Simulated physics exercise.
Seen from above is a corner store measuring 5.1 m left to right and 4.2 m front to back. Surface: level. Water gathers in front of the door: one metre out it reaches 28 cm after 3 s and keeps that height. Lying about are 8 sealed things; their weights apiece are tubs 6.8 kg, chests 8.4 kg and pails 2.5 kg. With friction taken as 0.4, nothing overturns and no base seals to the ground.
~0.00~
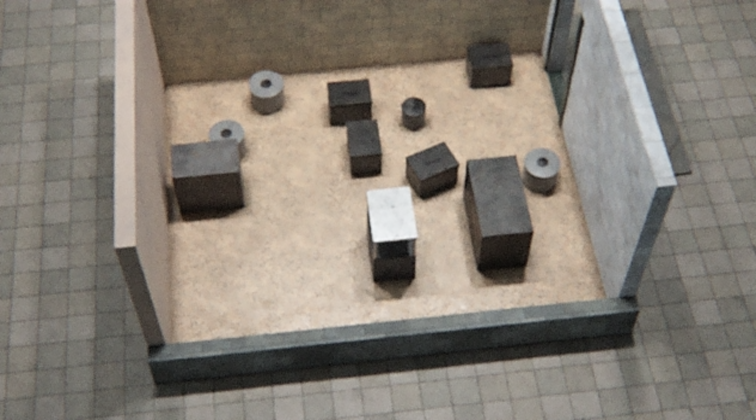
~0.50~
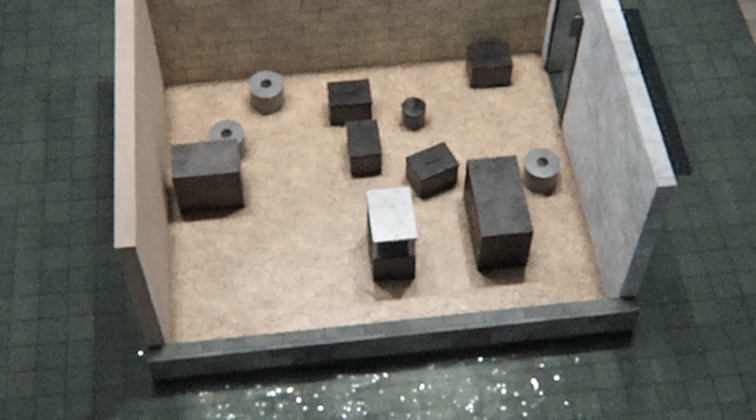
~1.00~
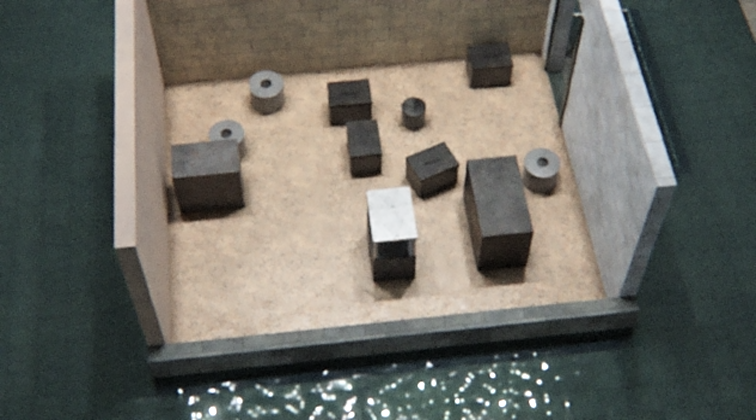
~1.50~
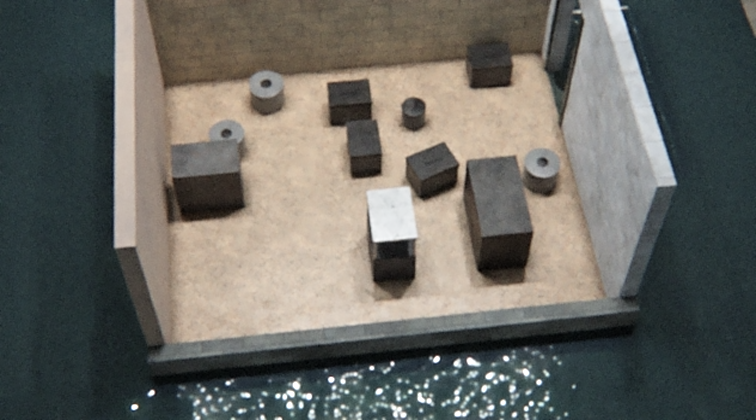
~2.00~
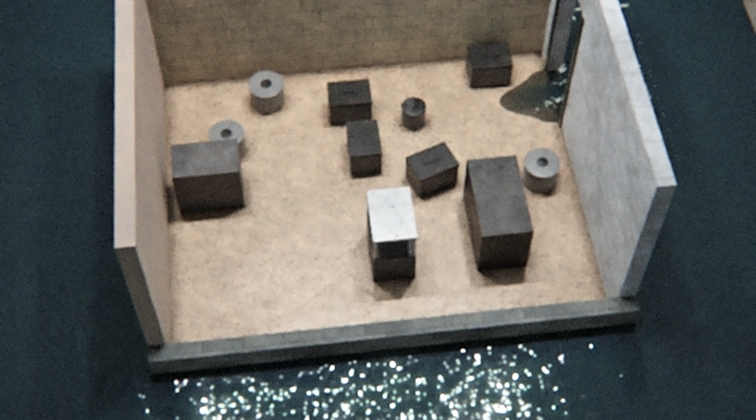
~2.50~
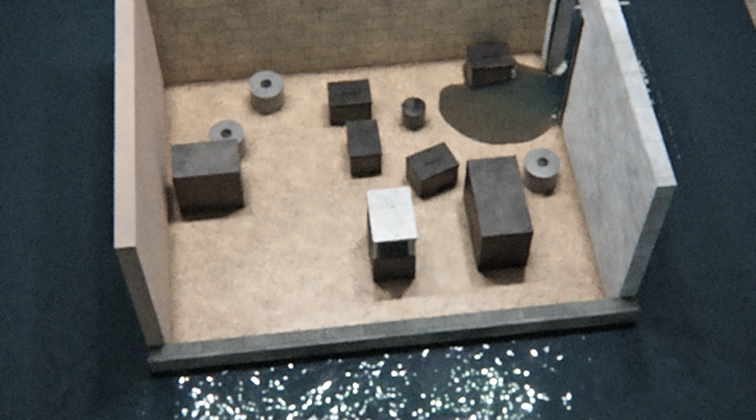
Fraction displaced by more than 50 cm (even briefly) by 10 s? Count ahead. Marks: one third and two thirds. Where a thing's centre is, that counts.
It's shaping up to be most of them, two thirds and up.
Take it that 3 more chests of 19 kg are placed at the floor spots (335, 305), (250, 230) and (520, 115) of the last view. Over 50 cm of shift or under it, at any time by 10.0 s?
Result by item, in order: Inside the cutoff, inside the cutoff, beyond the cutoff.
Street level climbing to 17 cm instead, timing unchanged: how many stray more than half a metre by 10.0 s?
So the tally would be 6.
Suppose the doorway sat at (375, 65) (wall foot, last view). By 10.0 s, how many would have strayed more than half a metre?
Count: 5.
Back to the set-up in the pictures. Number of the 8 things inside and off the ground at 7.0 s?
By my count, 5.
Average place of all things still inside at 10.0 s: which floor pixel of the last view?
Mean position: Approximately (286, 200).
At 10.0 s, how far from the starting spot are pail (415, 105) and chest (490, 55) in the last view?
They've ended up 250 cm and 300 cm away, in that order.
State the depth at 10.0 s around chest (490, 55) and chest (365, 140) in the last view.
13 and 12 cm.
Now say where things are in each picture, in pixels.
A chest at (490, 56) rests on the ground; a tub at (226, 134), on the bottom; water covers 0.0 m2; 0 of 8 have shifted, in the first frame.
A chest at (490, 56) rests on the ground; a tub at (226, 134) rests on the ground; water covers 0.0 m2; 0 of 8 have shifted, in the second frame.
A chest at (490, 56), on the bottom; a tub at (226, 134) rests on the ground; 0.0 m2 under water; 0 of 8 have shifted, in the third frame.
A chest at (490, 56), on the bottom; a tub at (226, 134), on the bottom; 0.0 m2 under water; 0 of 8 have shifted, in the fourth frame.
A chest at (490, 56) rests on the ground; a tub at (226, 134), on the bottom; water covers 0.4 m2; 0 of 8 have shifted, in the fifth frame.
A chest at (490, 56), on the bottom; a tub at (226, 134), on the bottom; water covers 1.5 m2; 0 of 8 have shifted, in the sixth frame.
After 3.5 s 1 of 8 are over 50 cm from their spots; 0 afloat.
After 4.5 s 5 of 8 are over 50 cm from their spots; 2 afloat.
After 7.0 s 7 of 8 are over 50 cm from their spots; 5 afloat.
After 10.0 s 7 of 8 are over 50 cm from their spots, and 7 have been at some point; 7 afloat.
